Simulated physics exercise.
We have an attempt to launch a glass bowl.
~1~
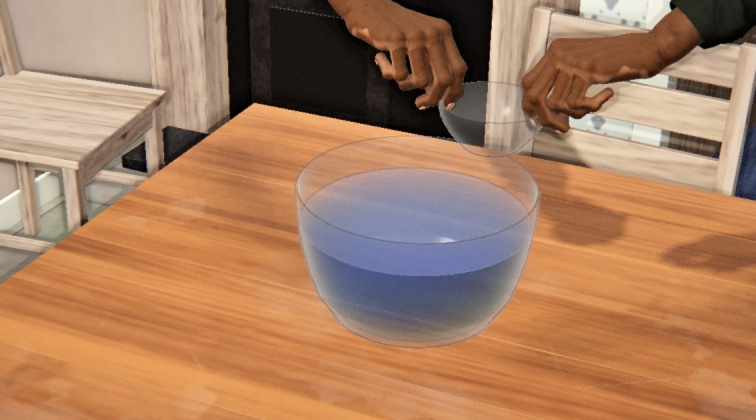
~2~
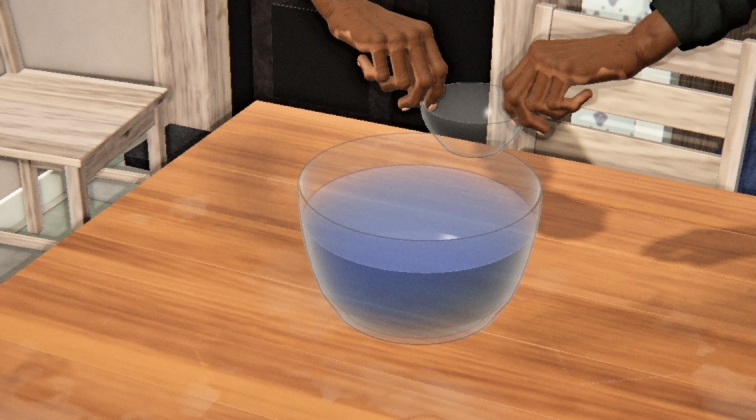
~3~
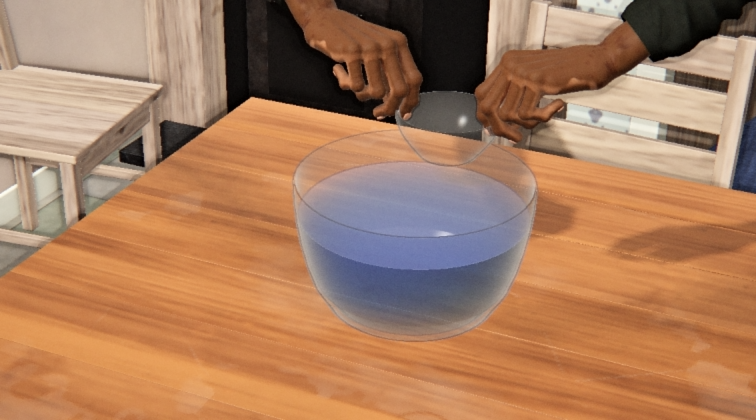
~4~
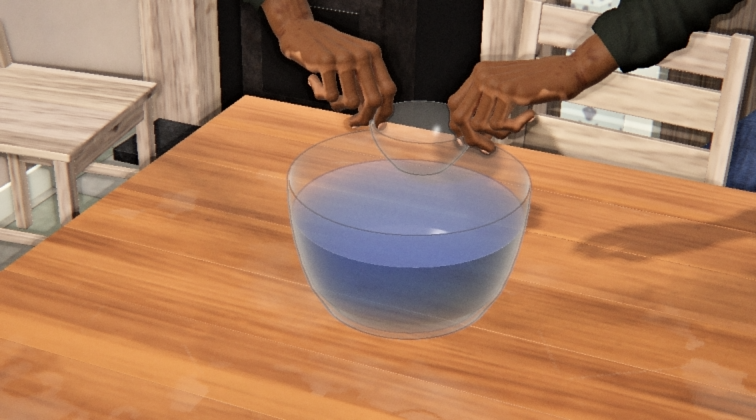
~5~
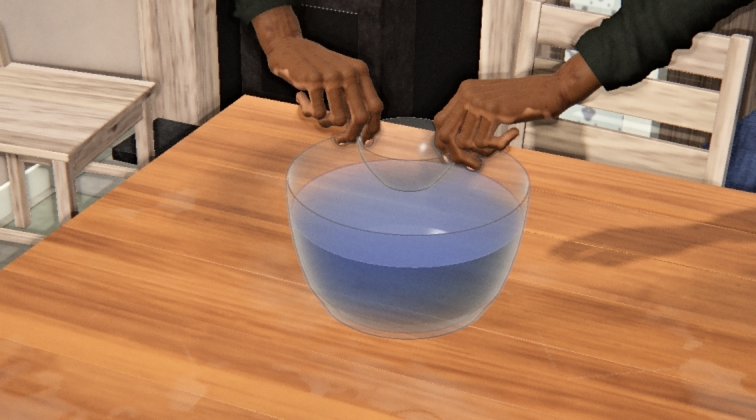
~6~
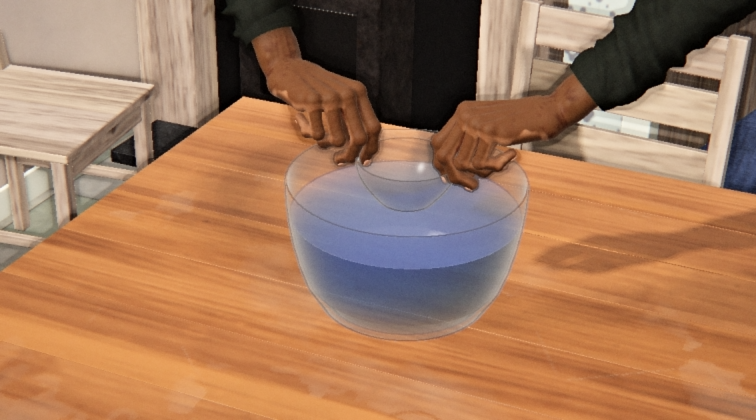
Over a wooden table, two hands lower an empty glass bowl toward water in a larger bowl.
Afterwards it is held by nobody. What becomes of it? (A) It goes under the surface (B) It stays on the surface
The answer is B.
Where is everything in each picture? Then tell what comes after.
In the first picture, bowl (493, 122) empty; above the basin.
In the second picture, bowl (474, 122) empty; coming down.
In the third picture, bowl (448, 131) empty; lower.
In the fourth picture, bowl (422, 141) empty; lower still.
In the fifth picture, bowl (409, 157) empty; close to the surface.
In the sixth picture, bowl (407, 177) empty; just over the surface.
A moment on, the bowl dips into the dyed water.
Further on, it bobs and steadies.
When it is over, the bowl floats with most of its side showing.
